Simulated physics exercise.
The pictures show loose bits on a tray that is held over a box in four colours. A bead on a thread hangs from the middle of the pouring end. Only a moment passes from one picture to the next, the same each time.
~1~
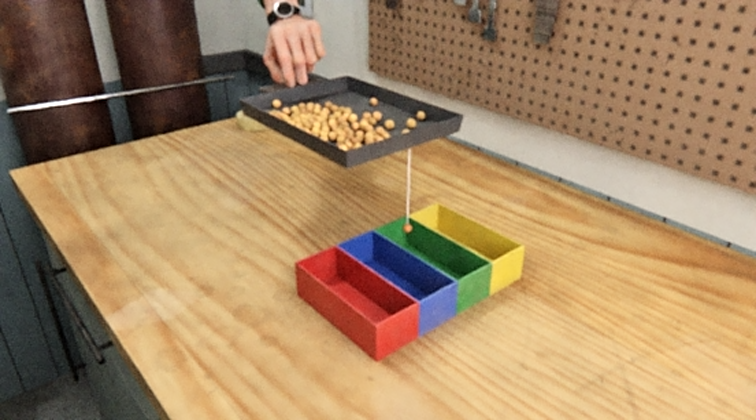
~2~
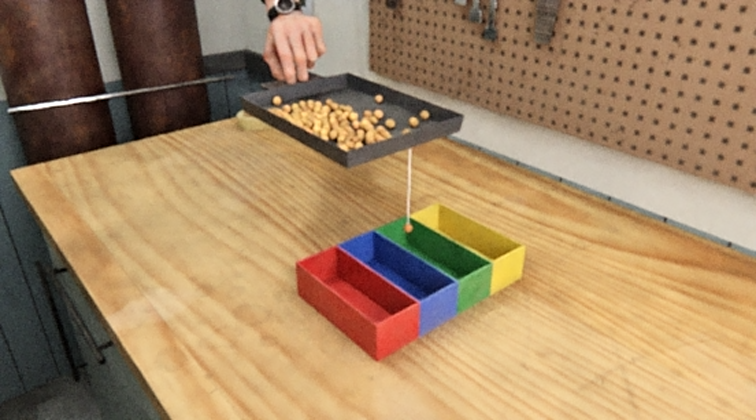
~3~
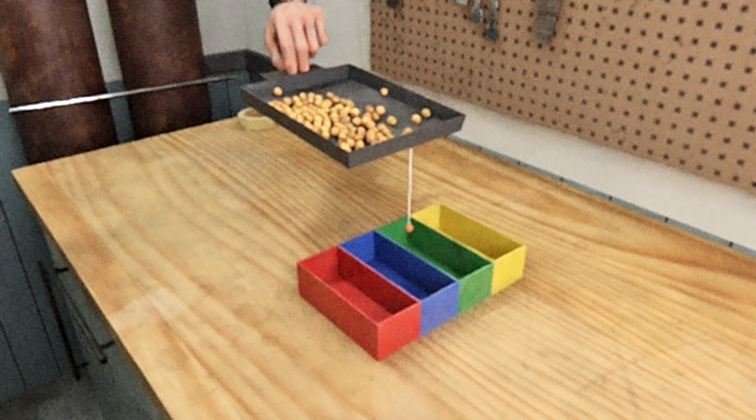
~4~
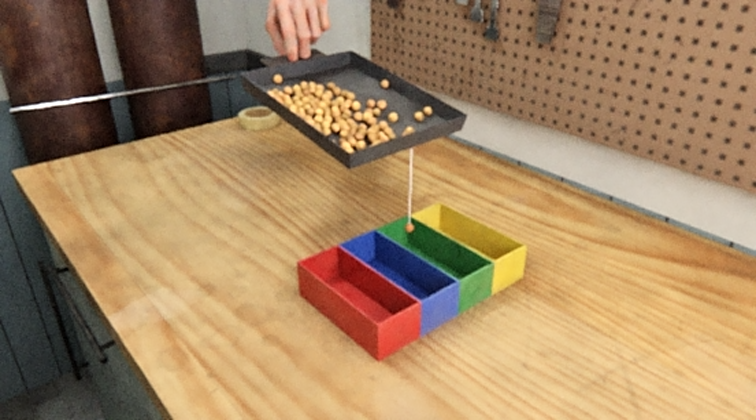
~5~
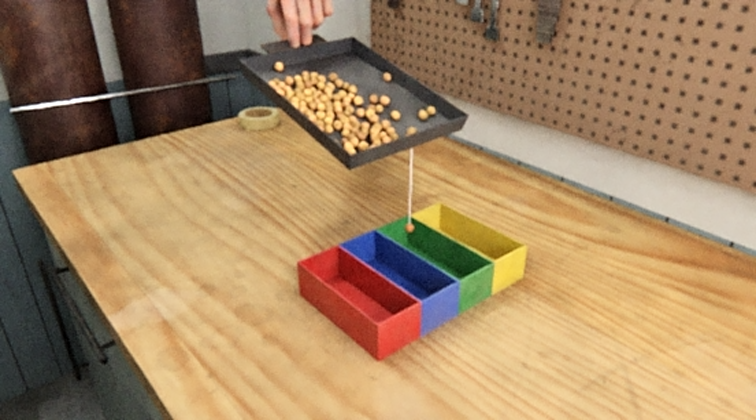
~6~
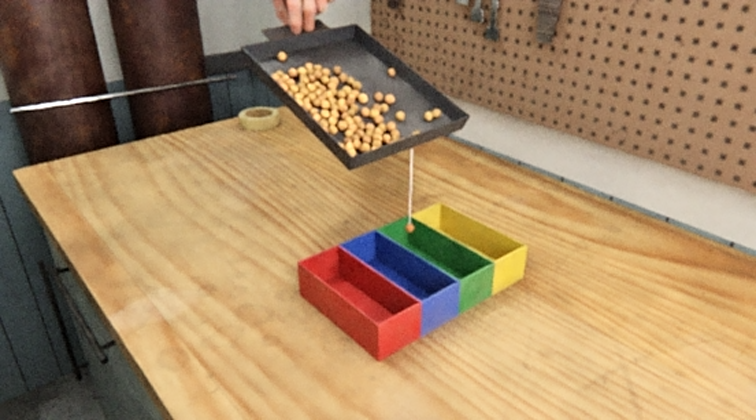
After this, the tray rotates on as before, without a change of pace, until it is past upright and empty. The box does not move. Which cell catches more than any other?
Fullest: The blue cell.
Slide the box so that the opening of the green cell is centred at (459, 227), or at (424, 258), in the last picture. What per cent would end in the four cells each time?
About 70 and 90 per cent.
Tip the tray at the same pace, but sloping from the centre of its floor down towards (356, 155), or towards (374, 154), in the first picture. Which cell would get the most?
In turn: The cell in red; the red cell.
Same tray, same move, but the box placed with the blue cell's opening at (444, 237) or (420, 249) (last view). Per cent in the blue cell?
The first gives 20 %, the second 30 %.
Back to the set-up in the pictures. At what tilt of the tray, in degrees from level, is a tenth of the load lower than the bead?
Around 95° of tilt.
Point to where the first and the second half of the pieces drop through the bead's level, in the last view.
Around (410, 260) and then (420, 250).
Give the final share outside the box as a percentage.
Roughly 10 in a hundred.
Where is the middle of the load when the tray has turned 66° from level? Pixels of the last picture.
Roughly at (384, 122).
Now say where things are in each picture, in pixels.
In the first frame, corners of the pouring end at (347, 150) and (460, 115), level; middle of the load at (334, 127), round wooden beads; bead on its thread at (407, 228); red cell at (398, 328); blue cell at (438, 306); green cell at (474, 285); yellow cell at (507, 267).
In the second frame, corners of the pouring end at (348, 150) and (461, 115), level; middle of the load at (334, 125).
In the third frame, corners of the pouring end at (349, 151) and (463, 115), tipped barely, level across its low end; middle of the load at (335, 121).
In the fourth frame, corners of the pouring end at (350, 152) and (464, 115), tipped a little, level across its low end; middle of the load at (337, 115).
In the fifth frame, corners of the pouring end at (351, 153) and (465, 115), tipped a little, level across its low end; middle of the load at (339, 111), a small part on the move.
In the sixth frame, corners of the pouring end at (352, 155) and (467, 115), tipped clearly, level across its low end; middle of the load at (343, 109), nearly all on the move; red cell at (400, 328); blue cell at (440, 305); green cell at (476, 285); yellow cell at (509, 267).
Soon, tray tipped steeply; all on the tray.
A while on, tray tipped past a quarter turn; a small part on the tray; about a third in the blue cell; a small part in the green cell; a small part in the red cell; a stray few in the yellow cell; about a quarter falling or outside the box.
Towards the end, tray tipped past a quarter turn; about half in the blue cell; about a quarter in the green cell; about a quarter in the red cell; a small part in the yellow cell; a small part falling or outside the box.
Finally, tray tipped past a quarter turn; about half in the blue cell; about a quarter in the green cell; about a quarter in the red cell; a small part in the yellow cell; a small part outside the box.
